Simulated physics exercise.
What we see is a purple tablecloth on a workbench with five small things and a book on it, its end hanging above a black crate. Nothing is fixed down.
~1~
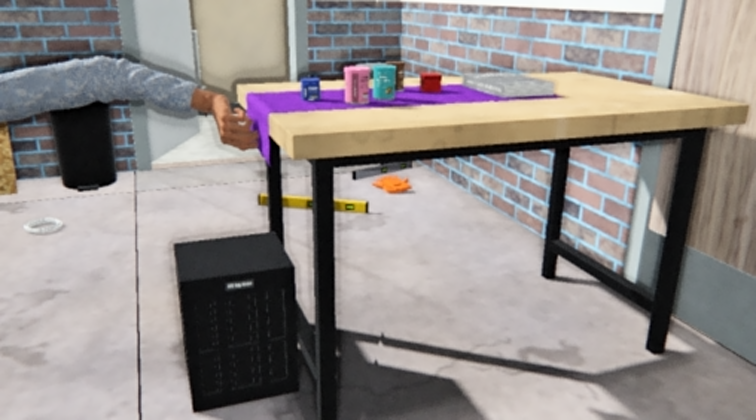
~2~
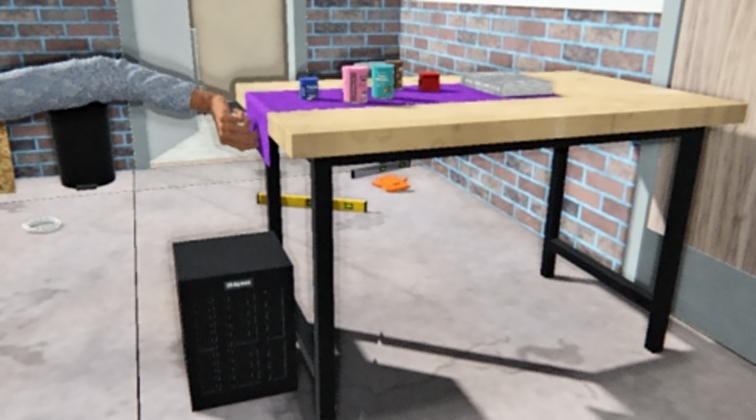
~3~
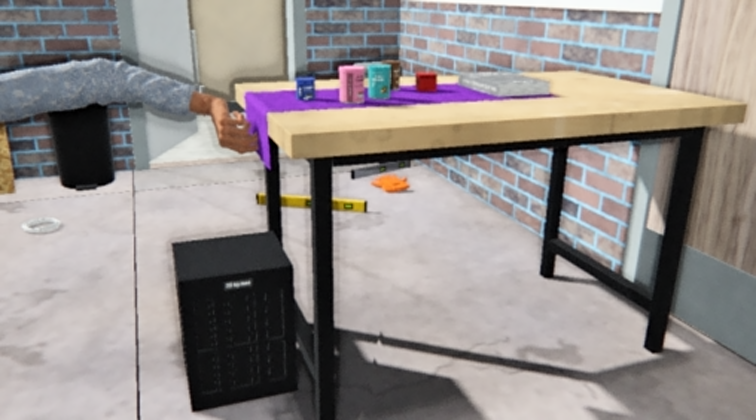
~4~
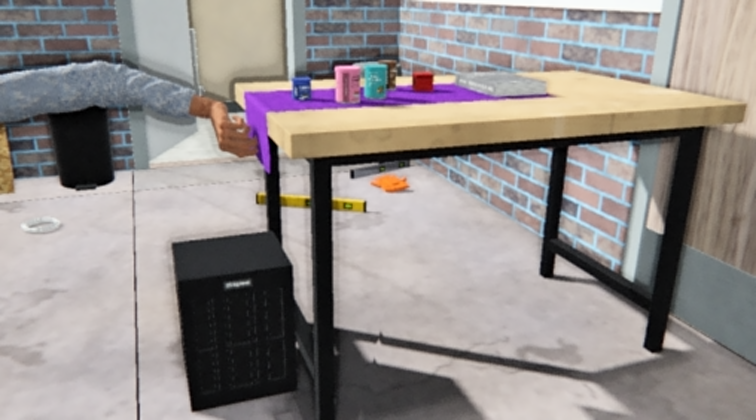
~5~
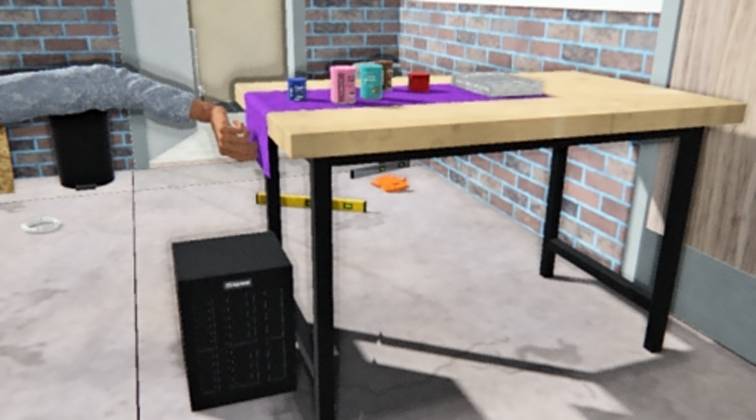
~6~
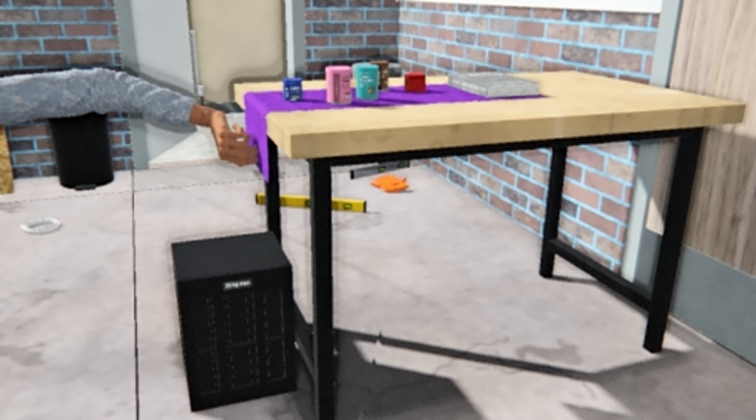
A purple cloth lies over the left end of a pale-topped workbench with black legs, in a concrete-floored room with brick walls, seen from a fixed, slightly raised view. On it sit blue, pink, turquoise, brown and red containers and a grey book, with a black crate below. A grey-sleeved arm at left slowly draws the cloth down over the edge, and the things slide slightly left.
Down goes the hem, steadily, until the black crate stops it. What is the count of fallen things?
The count of fallen things is two.
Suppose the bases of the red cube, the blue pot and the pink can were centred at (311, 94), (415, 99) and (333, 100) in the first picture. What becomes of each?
The red cube drops off; the blue pot keeps its place on top; the pink can drops off.
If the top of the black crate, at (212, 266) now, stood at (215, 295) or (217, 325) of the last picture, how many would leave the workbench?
It would be 3 and 4.
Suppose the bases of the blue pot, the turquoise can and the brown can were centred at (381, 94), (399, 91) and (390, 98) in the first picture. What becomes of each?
The blue pot does not fall, the turquoise can stays on, the brown can survives.
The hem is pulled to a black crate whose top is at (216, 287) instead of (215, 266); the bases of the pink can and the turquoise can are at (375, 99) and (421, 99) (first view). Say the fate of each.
The pink can goes over, the turquoise can survives.
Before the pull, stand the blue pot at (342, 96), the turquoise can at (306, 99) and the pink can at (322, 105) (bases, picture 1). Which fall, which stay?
The blue pot is carried off; the turquoise can comes down; the pink can tumbles off.
Soon after, hem near (258, 201); all still up.
After that, hem near (258, 237); blue pot gone.
And then, hem on the crate; blue pot and pink can gone.
In the end, hem on the crate; blue pot and pink can gone. It carries off two.
